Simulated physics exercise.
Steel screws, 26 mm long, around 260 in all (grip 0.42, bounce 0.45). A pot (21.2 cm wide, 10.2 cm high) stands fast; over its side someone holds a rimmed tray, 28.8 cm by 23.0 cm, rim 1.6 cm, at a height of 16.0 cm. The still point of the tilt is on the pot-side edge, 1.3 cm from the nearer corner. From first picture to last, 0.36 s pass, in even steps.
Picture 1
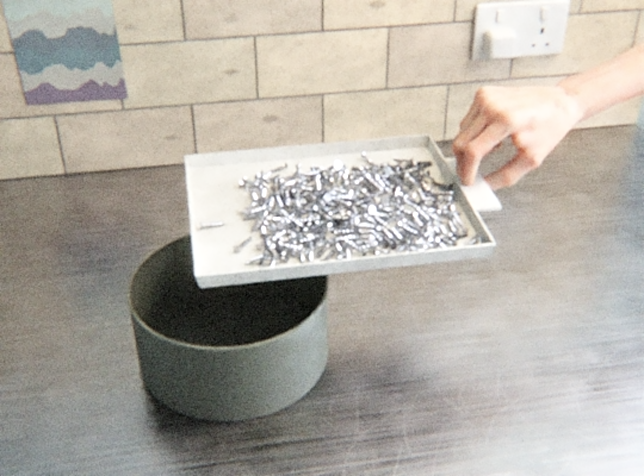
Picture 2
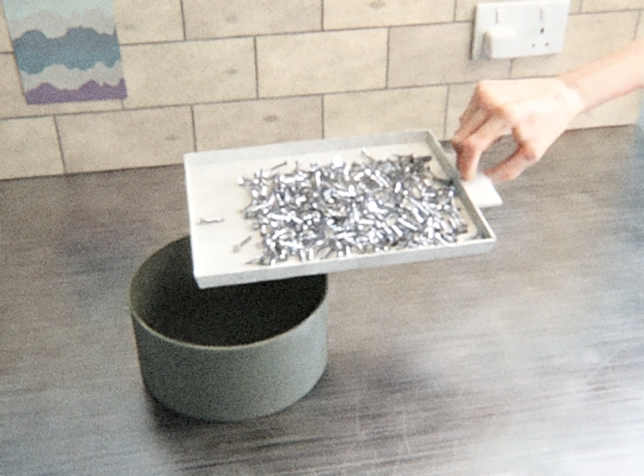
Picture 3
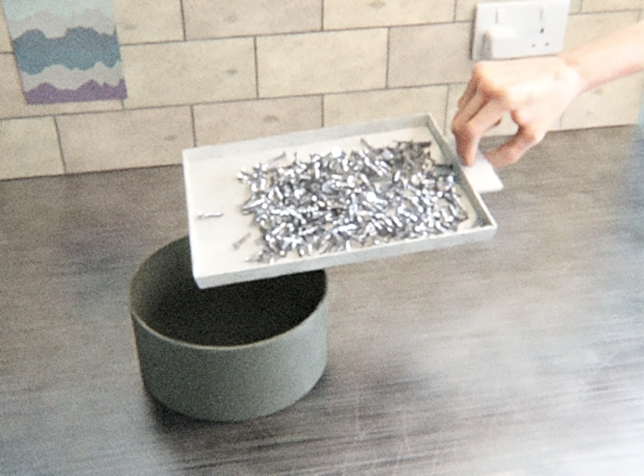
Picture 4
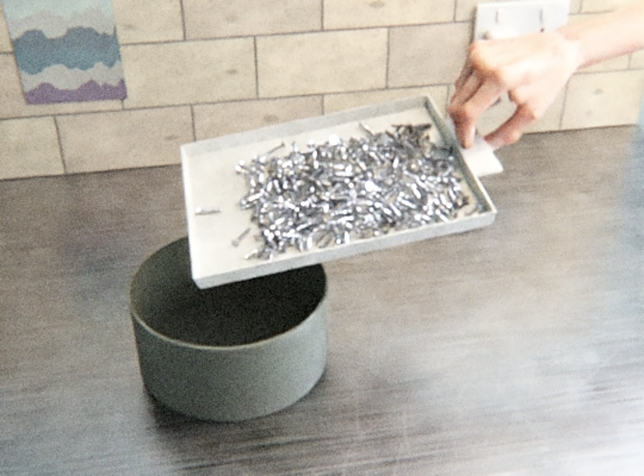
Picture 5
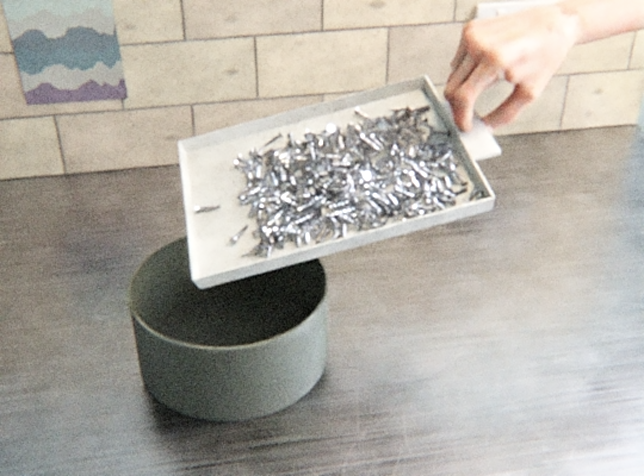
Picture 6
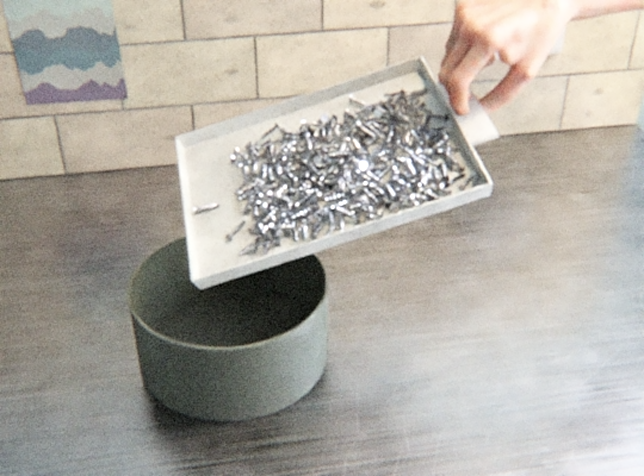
Tray of small steel screws tilting gradually as a hand raises its right end, left edge staying above a dark green pot.
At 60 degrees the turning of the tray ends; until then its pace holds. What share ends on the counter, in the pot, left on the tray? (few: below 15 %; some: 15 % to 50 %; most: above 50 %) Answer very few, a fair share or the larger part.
On the counter: A fair share; in the pot: A fair share; left on the tray: A fair share.
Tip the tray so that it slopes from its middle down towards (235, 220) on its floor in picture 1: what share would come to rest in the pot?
About 40 per cent.
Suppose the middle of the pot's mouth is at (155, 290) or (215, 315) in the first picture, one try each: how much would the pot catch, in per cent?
About 60 and 65 per cent.
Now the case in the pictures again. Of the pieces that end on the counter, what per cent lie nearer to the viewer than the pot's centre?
Roughly 100 per cent.
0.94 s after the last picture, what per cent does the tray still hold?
Roughly 40 per cent.
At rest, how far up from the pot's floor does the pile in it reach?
About 2.0 cm.
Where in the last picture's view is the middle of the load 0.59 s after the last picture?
Near (201, 214).
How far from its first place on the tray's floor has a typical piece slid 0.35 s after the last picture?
About 6 cm.
Then, 0.35 s after the last picture, tilt 38 degrees; the tray holds 100 %, the pot 0 %.
Then, 0.59 s after the last picture, tilt 52 degrees; the tray holds 95 %, the pot 0 %.
Then, 0.94 s after the last picture, tilt 60 degrees; the tray holds 40 %, the pot 20 %.
In the end, counter 40 %, pot 35 %, tray 25 %.
